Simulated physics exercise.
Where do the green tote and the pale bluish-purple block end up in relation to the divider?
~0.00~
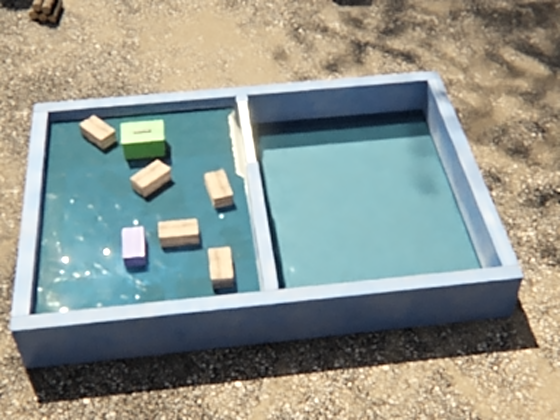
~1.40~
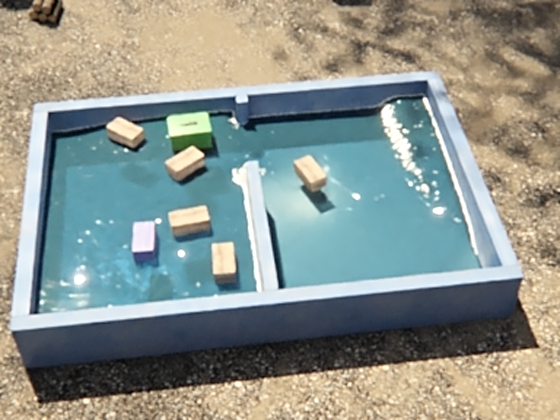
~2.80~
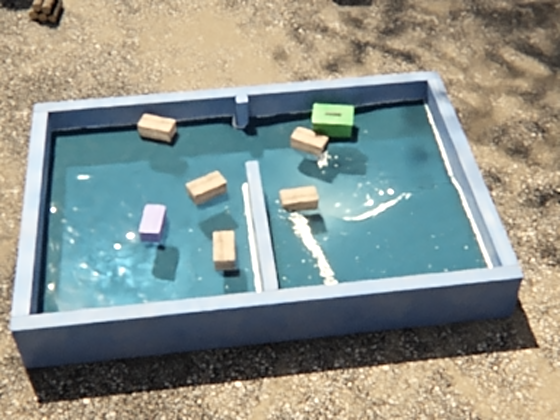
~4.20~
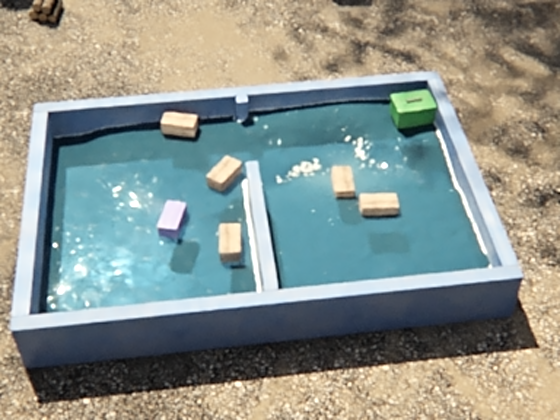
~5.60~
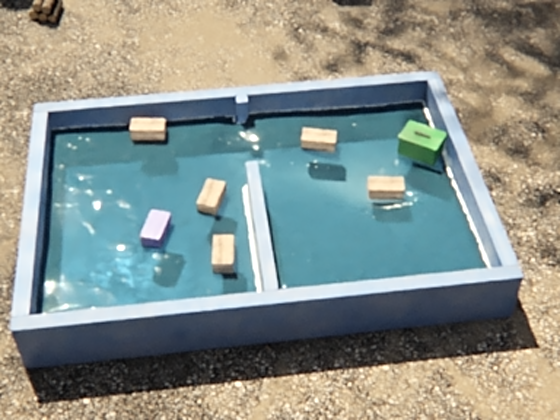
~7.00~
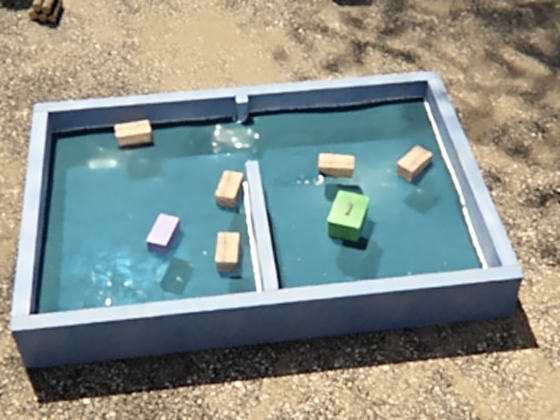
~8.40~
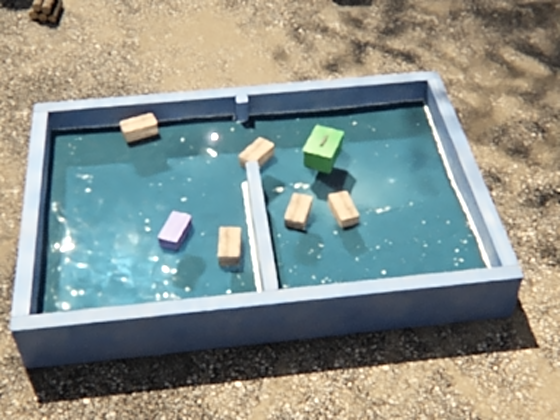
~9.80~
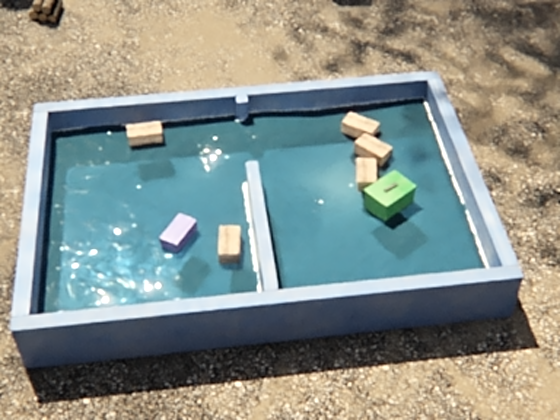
The green tote gets past the divider and ends up afloat on the right side. The pale bluish-purple block is held back and stays afloat on the left.
